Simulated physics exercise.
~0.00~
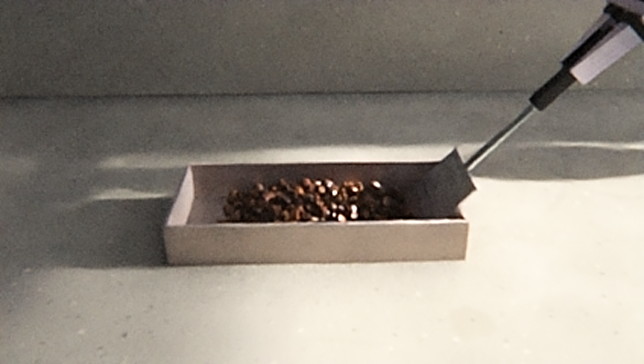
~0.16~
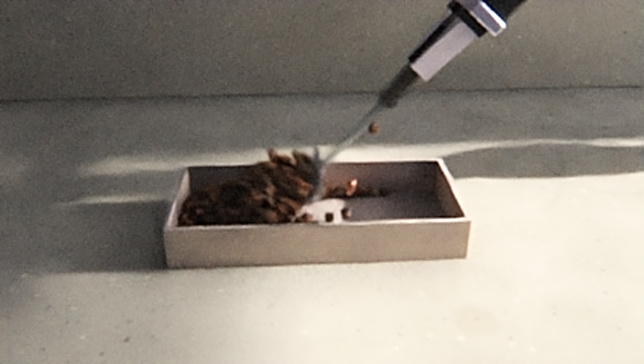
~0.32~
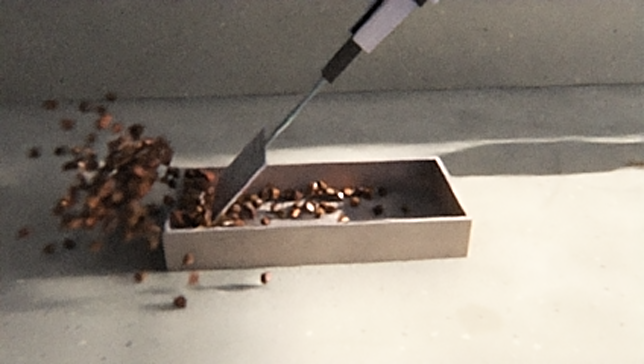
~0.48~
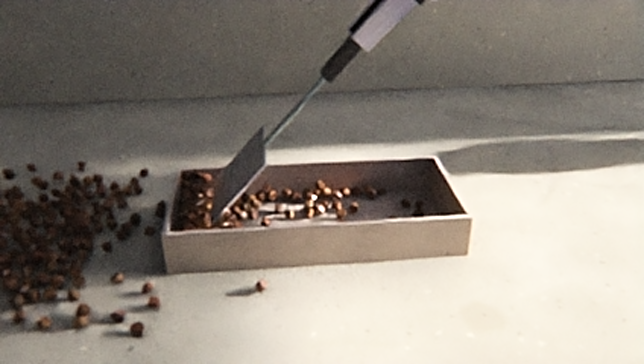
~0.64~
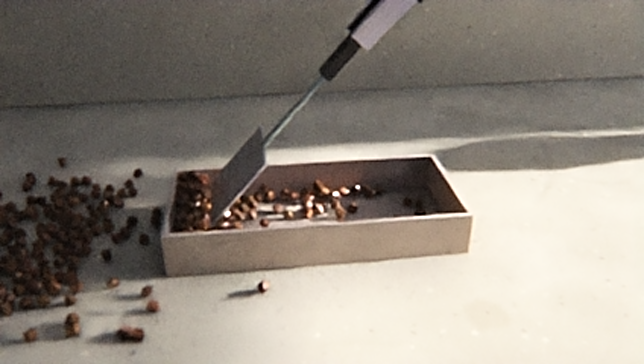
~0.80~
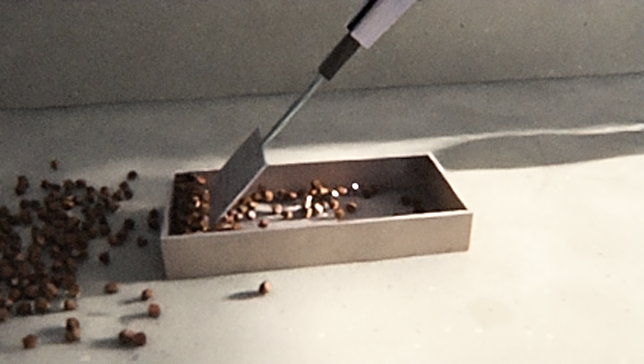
On a pale tabletop, a robot spatula sweeps brown pellets leftward through a shallow tray, flinging many over the edge and leaving others inside.
